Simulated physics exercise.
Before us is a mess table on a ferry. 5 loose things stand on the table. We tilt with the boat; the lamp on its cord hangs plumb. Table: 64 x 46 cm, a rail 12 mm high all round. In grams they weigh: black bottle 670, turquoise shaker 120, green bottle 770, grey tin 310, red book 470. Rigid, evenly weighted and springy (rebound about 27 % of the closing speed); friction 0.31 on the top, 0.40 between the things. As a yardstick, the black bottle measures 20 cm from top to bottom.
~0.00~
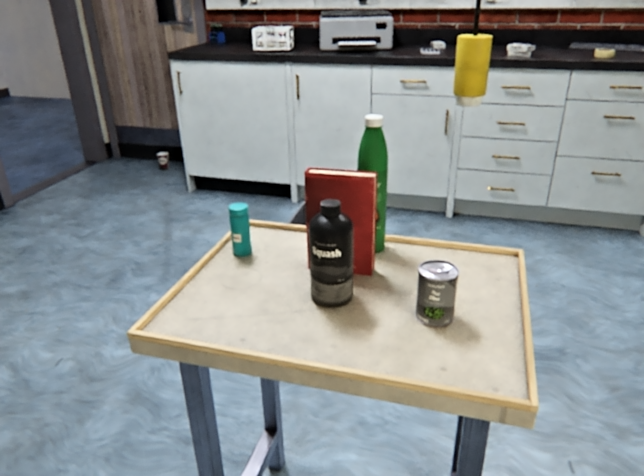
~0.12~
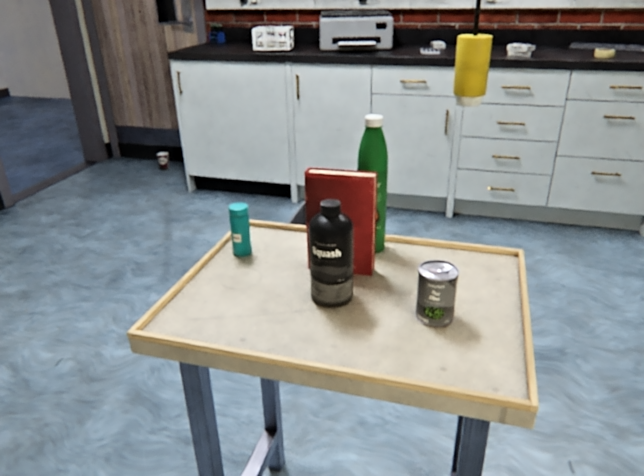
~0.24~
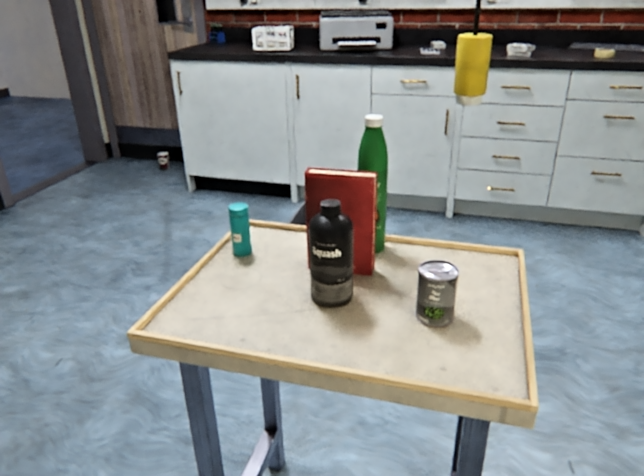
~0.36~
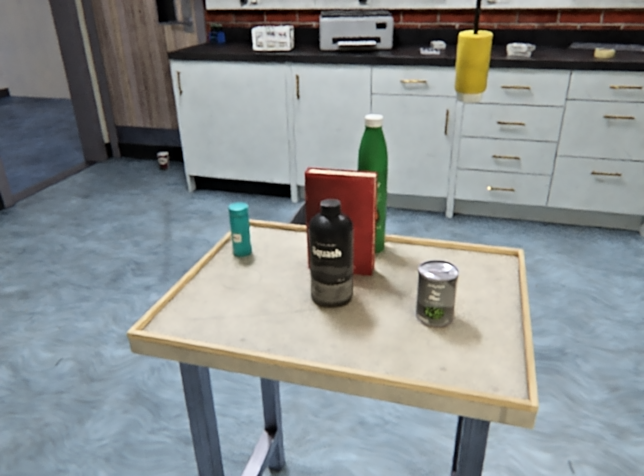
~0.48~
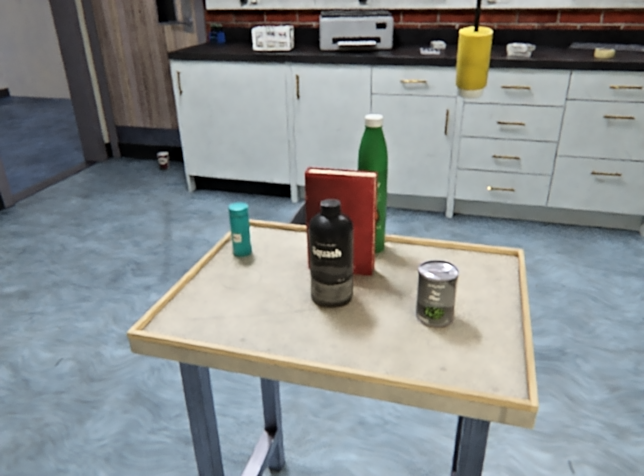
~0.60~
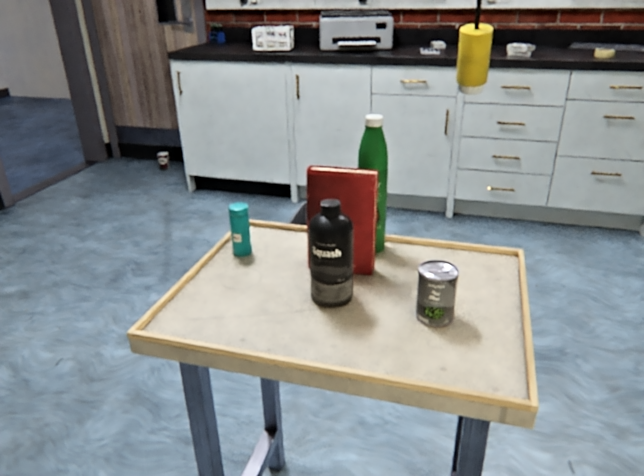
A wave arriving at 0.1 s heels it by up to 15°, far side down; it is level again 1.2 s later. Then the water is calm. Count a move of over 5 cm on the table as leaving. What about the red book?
The red book leaves its spot.
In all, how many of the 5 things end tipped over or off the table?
That comes to 2.
Around 1.00 s, boat heeled 8°, far side down; green bottle now off the table; red book tipped 56° against what carries it near (353, 218).
Around 1.30 s, boat level; red book now off the table.
Around 1.40 s, boat level.
Around 1.60 s, as before.
Finally (1.8 s), off the table, green bottle and red book; the other 3 still in place (within 5 cm).
